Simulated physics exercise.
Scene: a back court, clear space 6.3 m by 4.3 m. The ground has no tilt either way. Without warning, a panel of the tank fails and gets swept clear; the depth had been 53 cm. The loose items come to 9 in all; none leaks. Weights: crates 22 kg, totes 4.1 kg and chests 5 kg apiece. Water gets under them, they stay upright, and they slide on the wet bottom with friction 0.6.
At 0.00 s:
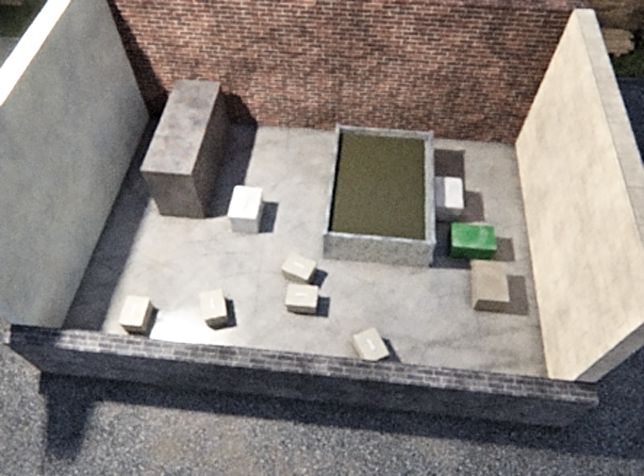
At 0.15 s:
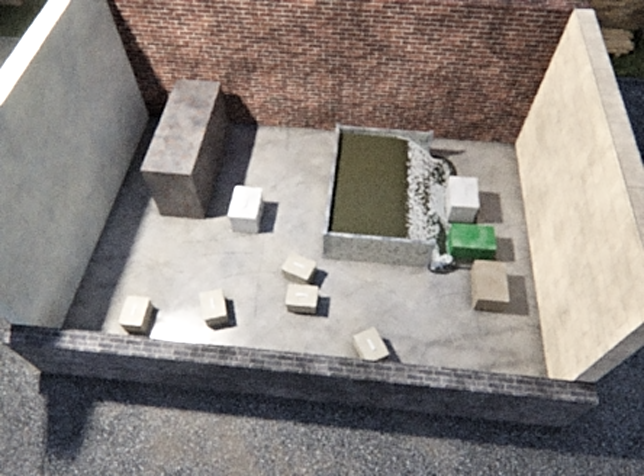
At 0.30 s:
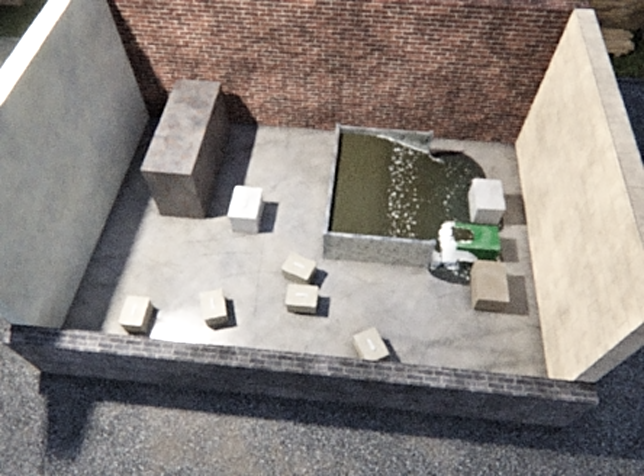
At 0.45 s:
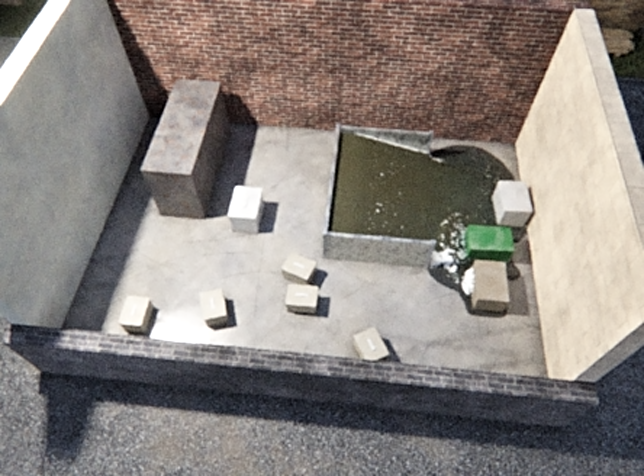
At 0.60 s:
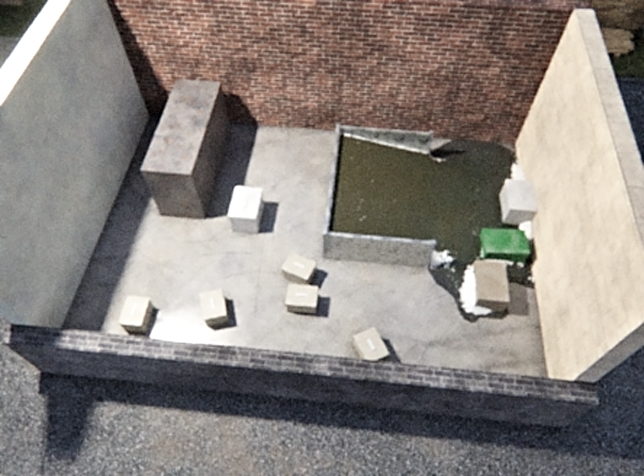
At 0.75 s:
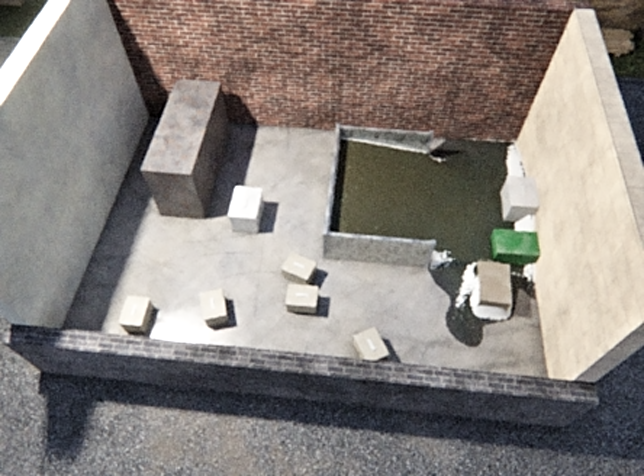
Tank of murky water bursting open on its right side, flooding the walled yard's corner and pushing white and green boxes rightward.
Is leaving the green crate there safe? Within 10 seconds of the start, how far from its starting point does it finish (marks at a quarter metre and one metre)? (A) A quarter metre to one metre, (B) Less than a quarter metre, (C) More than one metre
The answer is C.
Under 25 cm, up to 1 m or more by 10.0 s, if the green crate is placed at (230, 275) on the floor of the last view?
As it turns out, it barely budges.
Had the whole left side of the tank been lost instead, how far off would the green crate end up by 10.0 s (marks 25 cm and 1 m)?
Note: Green crate essentially stationary.
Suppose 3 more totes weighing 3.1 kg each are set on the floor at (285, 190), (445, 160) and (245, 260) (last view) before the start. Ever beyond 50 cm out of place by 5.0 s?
From first to last: Does not reach it, surpasses it, does not reach it.
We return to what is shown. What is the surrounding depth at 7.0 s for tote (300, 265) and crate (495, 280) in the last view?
About 4 and 7 cm.
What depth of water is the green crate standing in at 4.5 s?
The depth there is around 6 cm.
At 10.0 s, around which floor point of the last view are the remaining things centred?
The average lands around (248, 255).
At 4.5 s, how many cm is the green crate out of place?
By that time, close to 300 cm.
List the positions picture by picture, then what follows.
The green crate at (474, 236) rests on the ground; 2.8 m2 under water; 0 of 9 have shifted, in the first frame.
The green crate at (474, 236), on the bottom; water covers 3.6 m2; 1 of 9 have shifted, in the second frame.
The green crate at (478, 236) rests on the ground, 5 cm from its start; water covers 4.7 m2; 2 of 9 have shifted, in the third frame.
The green crate at (491, 238), on the bottom, 23 cm from its start; water covers 6.0 m2; 2 of 9 have shifted, in the fourth frame.
The green crate at (506, 241), on the bottom, 45 cm from its start; water covers 6.9 m2; 2 of 9 have shifted, in the fifth frame.
The green crate at (517, 242), on the bottom, 60 cm from its start; 7.3 m2 under water; 2 of 9 have shifted, in the sixth frame.
After 2.0 s the green crate is near (509, 289), 1.0 m from its start, afloat; 3 afloat.
After 4.5 s the green crate is near (276, 301), 2.9 m from its start, aground; 1 afloat.
After 7.0 s the green crate is near (266, 298), 3.0 m from its start, aground; 7 afloat.
After 10.0 s the green crate is near (266, 298), 3.0 m from its start, aground; 7 afloat.
